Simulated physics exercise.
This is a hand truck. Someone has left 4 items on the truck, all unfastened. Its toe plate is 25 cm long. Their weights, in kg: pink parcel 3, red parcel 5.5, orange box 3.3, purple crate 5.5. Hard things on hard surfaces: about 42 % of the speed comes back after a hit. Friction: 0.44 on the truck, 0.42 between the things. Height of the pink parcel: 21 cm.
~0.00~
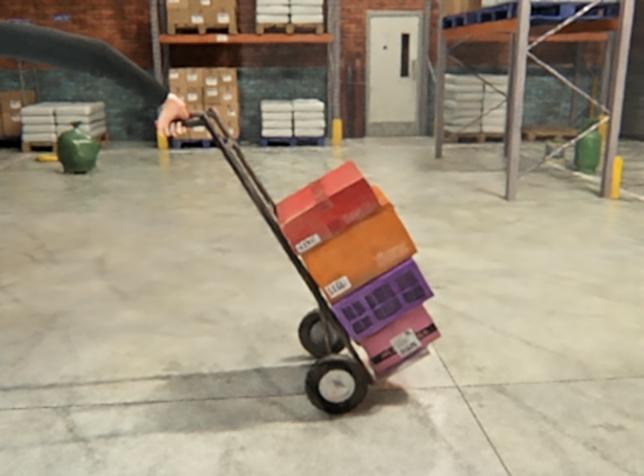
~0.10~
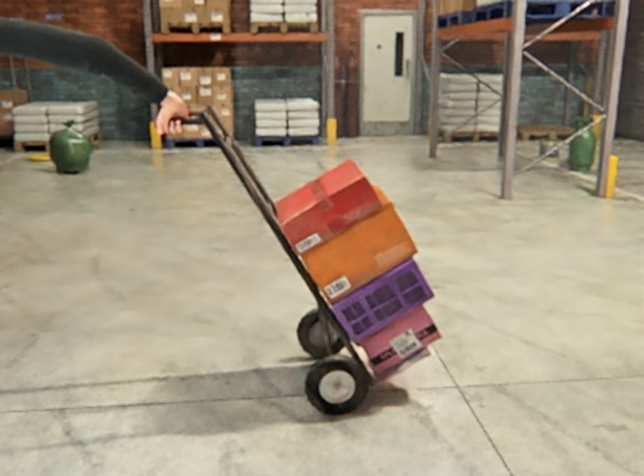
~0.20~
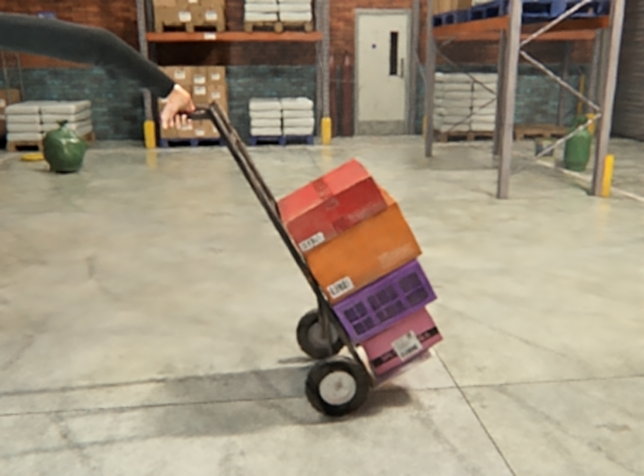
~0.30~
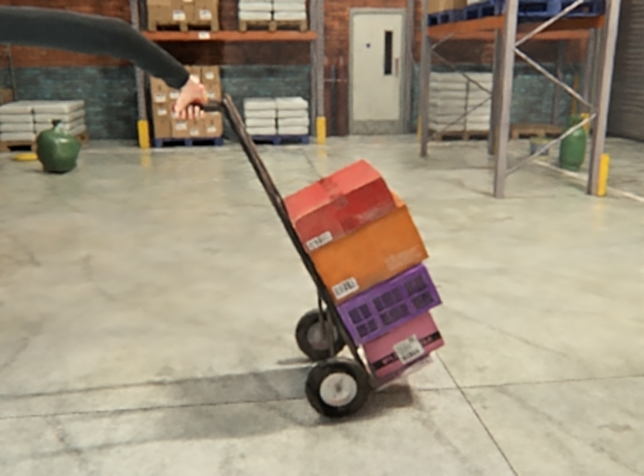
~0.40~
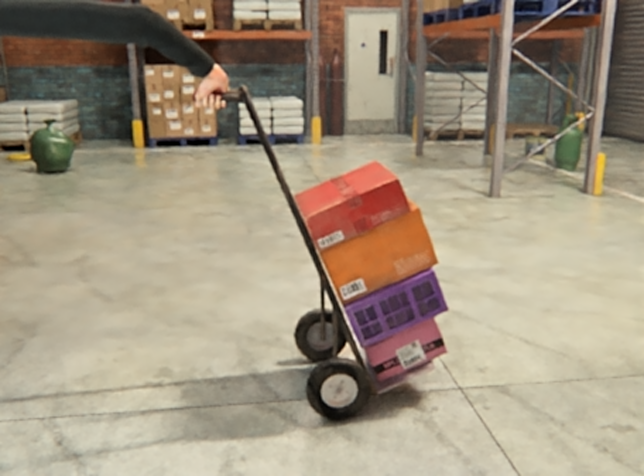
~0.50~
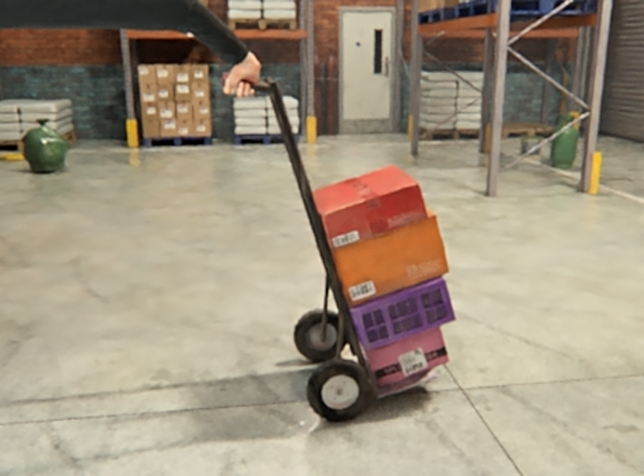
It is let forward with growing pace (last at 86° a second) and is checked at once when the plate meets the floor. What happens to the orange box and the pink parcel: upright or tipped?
The orange box topples; the pink parcel topples.
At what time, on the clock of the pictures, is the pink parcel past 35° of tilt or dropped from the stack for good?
At about 1.5 s.
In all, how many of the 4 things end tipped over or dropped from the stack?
4 of them.
After 1.20 s, truck upright; orange box tipped 21° from how it sat near (458, 265); pink parcel tipped 21° from how it sat near (412, 349); red parcel tipped 21° from how it sat.
After 1.70 s, truck upright; red parcel, orange box and purple crate now dropped from the stack; pink parcel tipped 66° from how it sat near (444, 340).
After 2.00 s, truck upright; pink parcel on its side near (462, 345).
At rest (2.9 s), dropped from the stack and tipped over, red parcel, orange box and purple crate; tipped over on the truck, pink parcel. Seen from the same camera at the end, orange box near (628, 334), pink parcel near (461, 345).
